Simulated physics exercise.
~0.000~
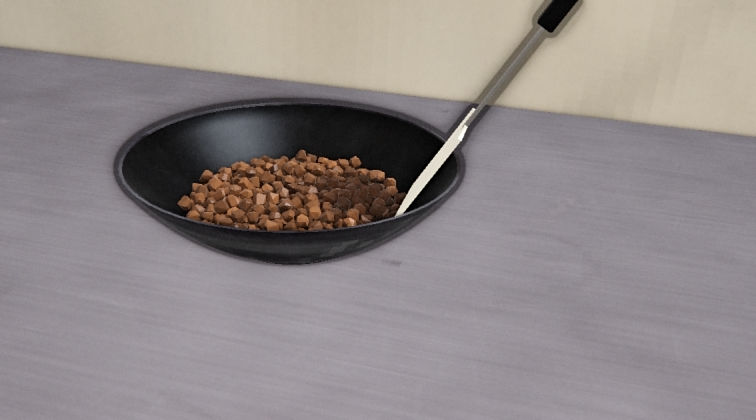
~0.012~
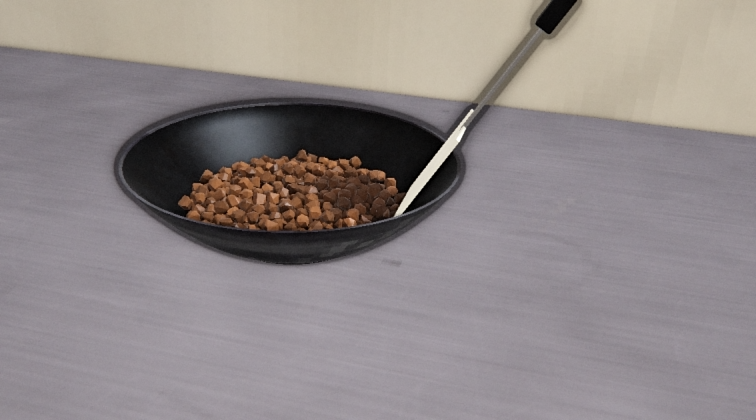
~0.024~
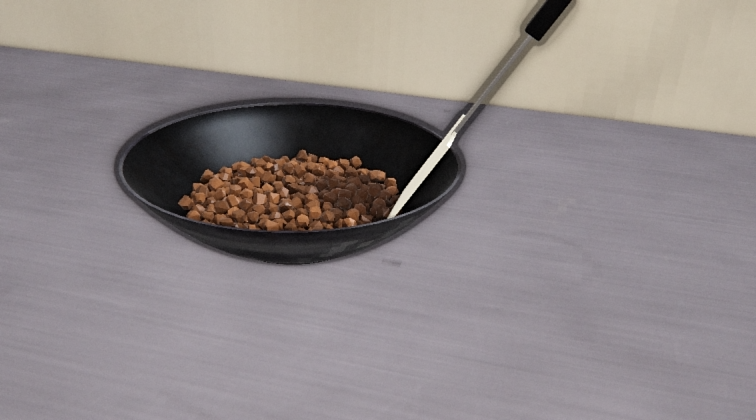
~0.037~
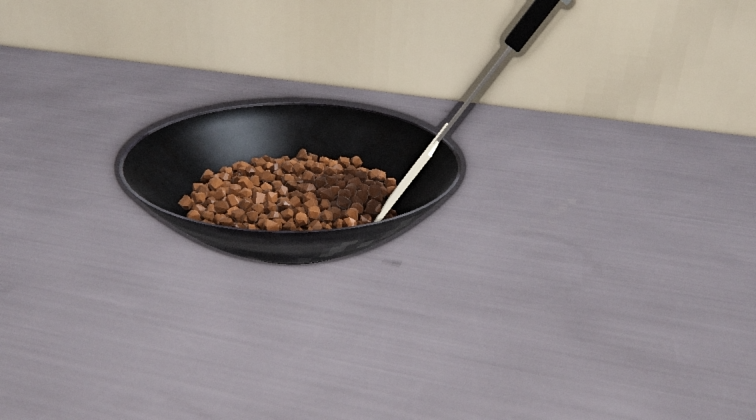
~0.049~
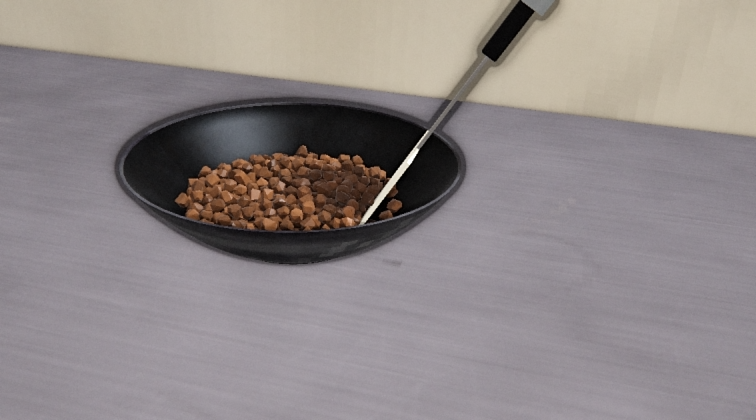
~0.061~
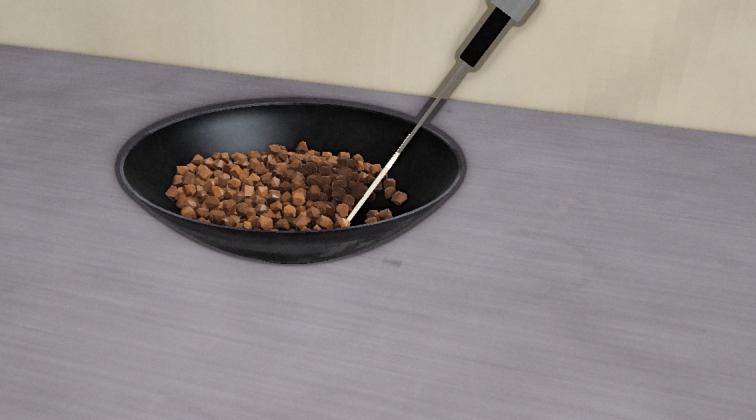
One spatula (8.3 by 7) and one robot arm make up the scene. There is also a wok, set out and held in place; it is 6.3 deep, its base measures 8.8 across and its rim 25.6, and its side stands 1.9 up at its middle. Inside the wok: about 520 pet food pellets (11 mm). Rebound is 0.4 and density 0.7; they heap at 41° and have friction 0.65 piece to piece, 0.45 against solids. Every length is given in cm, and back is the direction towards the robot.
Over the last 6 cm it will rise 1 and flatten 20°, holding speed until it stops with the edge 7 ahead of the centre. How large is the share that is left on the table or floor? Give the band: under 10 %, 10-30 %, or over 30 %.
Band: Over 30 %.
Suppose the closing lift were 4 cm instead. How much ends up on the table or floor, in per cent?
Close to 35 in a hundred.
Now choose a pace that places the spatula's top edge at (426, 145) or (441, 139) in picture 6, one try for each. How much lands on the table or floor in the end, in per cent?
First try about 25 %, second try about 15 %.
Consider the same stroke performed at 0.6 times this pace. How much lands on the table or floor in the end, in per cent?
I'd put it at about 25 per cent.
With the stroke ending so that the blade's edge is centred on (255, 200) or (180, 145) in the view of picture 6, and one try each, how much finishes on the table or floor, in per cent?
Try 1: Approx. 5 %; try 2: Approx. 55 %.
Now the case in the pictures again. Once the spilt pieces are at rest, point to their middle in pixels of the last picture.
(62, 175) or thereabouts.
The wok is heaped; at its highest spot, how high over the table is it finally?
Height at rest: Roughly 7.0 cm.
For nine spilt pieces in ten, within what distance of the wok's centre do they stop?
I'd put it at about 35 centimetres.
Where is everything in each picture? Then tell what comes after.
In the first picture, spatula top edge at (468, 123), sloping 59°; upper third of the load around (300, 191), from x 185 to 400, top at y 155; 523 in the wok.
In the second picture, spatula top edge at (466, 124), sloping 59°; upper third of the load around (300, 191), from x 185 to 400, top at y 155.
In the third picture, spatula top edge at (457, 130), sloping 59°; upper third of the load around (300, 191), from x 185 to 395, top at y 155.
In the fourth picture, spatula top edge at (439, 139), sloping 59°; upper third of the load around (300, 190), from x 185 to 390, top at y 155.
In the fifth picture, spatula top edge at (419, 146), sloping 59°; upper third of the load around (294, 186), from x 180 to 395, top at y 155.
In the sixth picture, spatula top edge at (400, 150), sloping 59°; upper third of the load around (283, 181), from x 175 to 400, top at y 150; 523 in the wok.
After 0.09 s, sloping 59°, highest piece 7 above the table; 523 in the wok.
After 0.12 s, sloping 53°, highest piece 14 above the table; 516 in the wok, 7 on the blade or in flight.
After 0.33 s, sloping 39°, highest piece 43 above the table; 327 in the wok, 87 on the table or floor, 109 on the blade or in flight.
After 1.38 s, sloping 39°, highest piece 7 above the table; 327 in the wok, 196 on the table or floor.
At rest, 327 in the wok, 196 on the table or floor. That is 37 % on the table or floor.
